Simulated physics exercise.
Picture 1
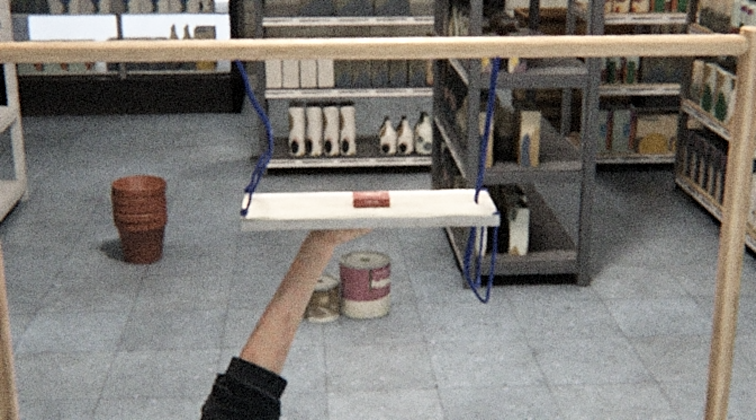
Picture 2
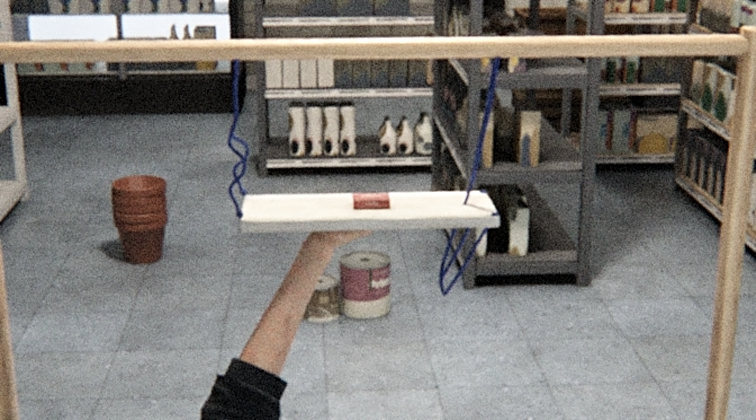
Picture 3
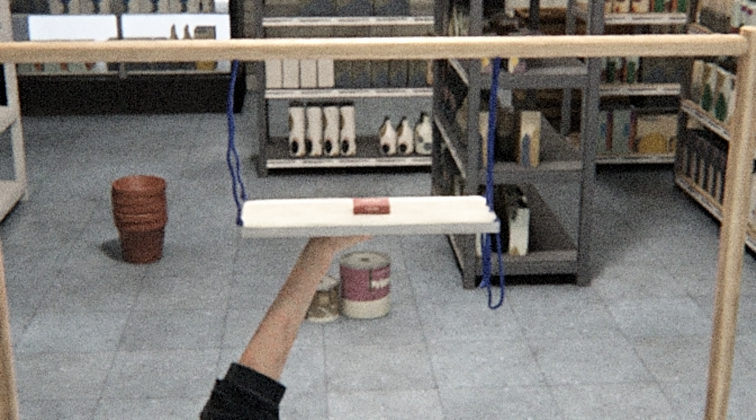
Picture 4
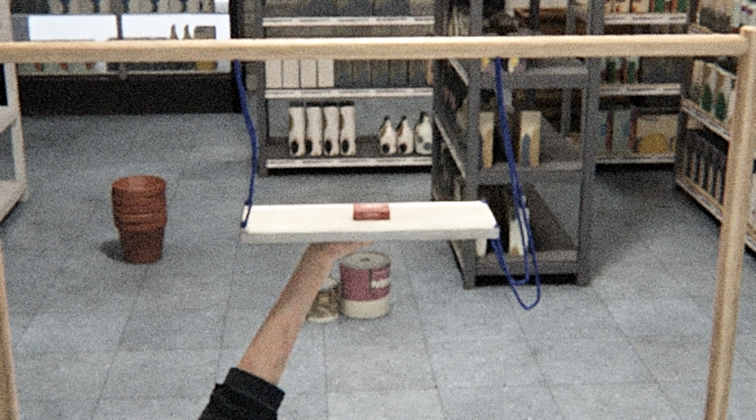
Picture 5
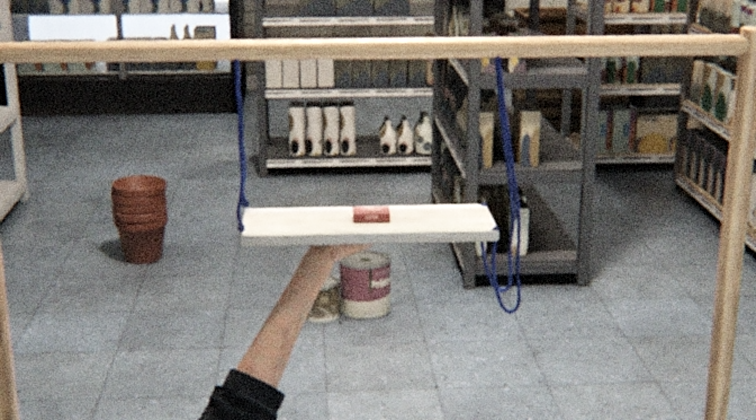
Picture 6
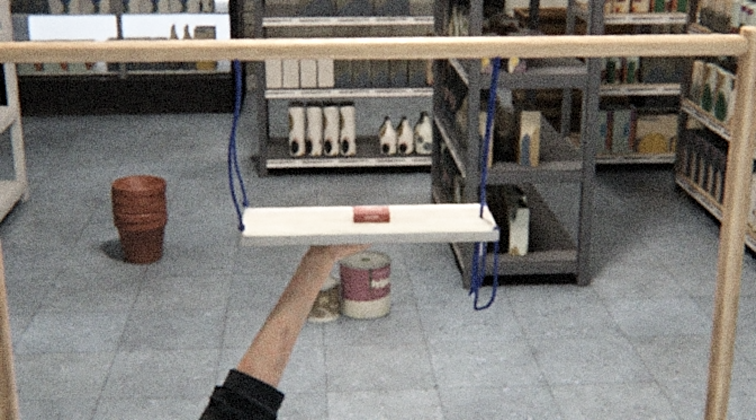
In a shop aisle, a hand under a white shelf with a small red box on it lowered the shelf slightly, while the blue strings at both ends swayed and the right ones dangled in a loop.
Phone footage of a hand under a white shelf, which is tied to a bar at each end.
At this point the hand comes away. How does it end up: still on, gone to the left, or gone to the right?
It ends up gone to the right.
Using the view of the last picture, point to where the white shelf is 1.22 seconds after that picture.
Around (353, 303).
Then, 0.58 s later than the last view, board tipped 38° down to the right; matchbox sliding near (638, 331).
Then, 1.22 s later than the last view, board tipped 48° down to the right; matchbox on the floor.
Finally, board tipped 47° down to the right; matchbox on the floor. The red matchbox is shed rightwards.
